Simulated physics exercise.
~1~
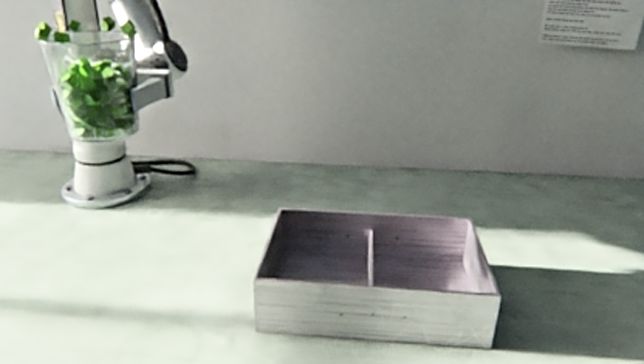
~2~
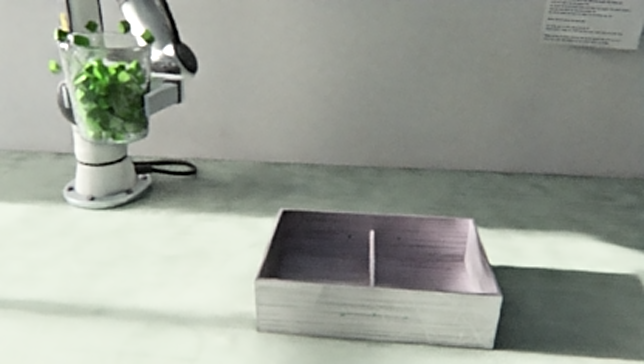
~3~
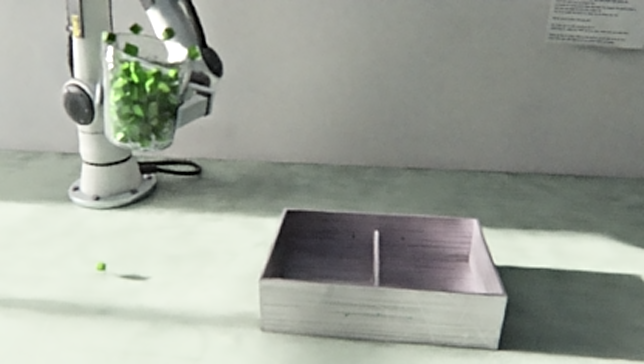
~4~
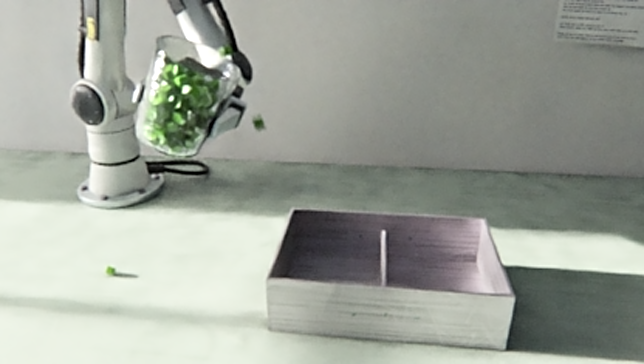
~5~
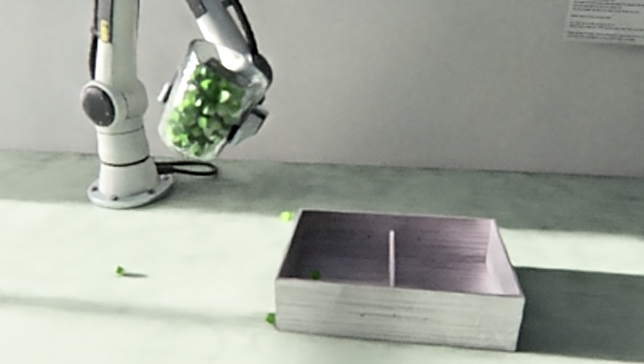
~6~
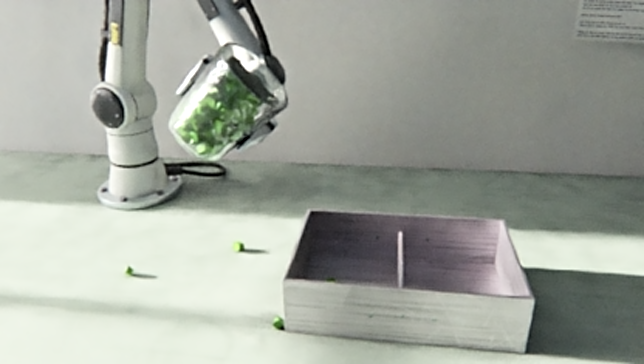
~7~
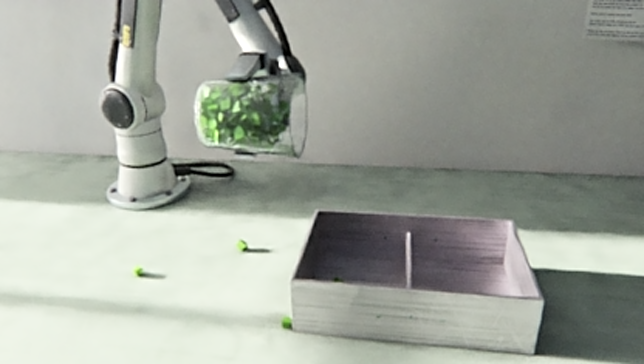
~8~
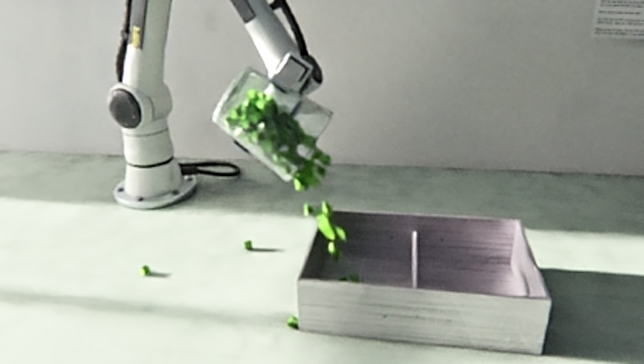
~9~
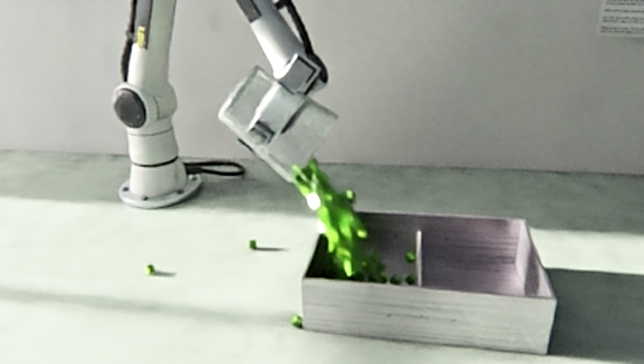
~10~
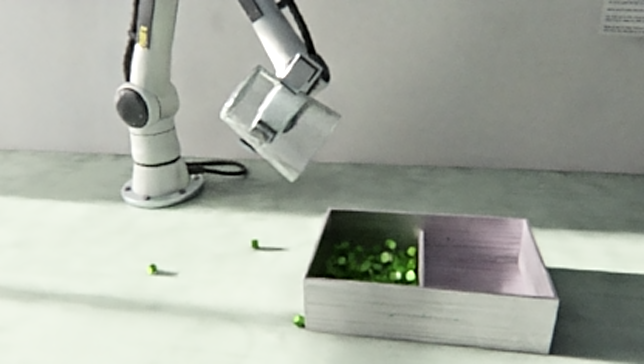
A robot arm carried a clear beaker heaped with green vegetable dice to the right, spilling a few pieces on the table, then tipped it over a divided box and poured nearly everything into the left part, leaving the right part empty.
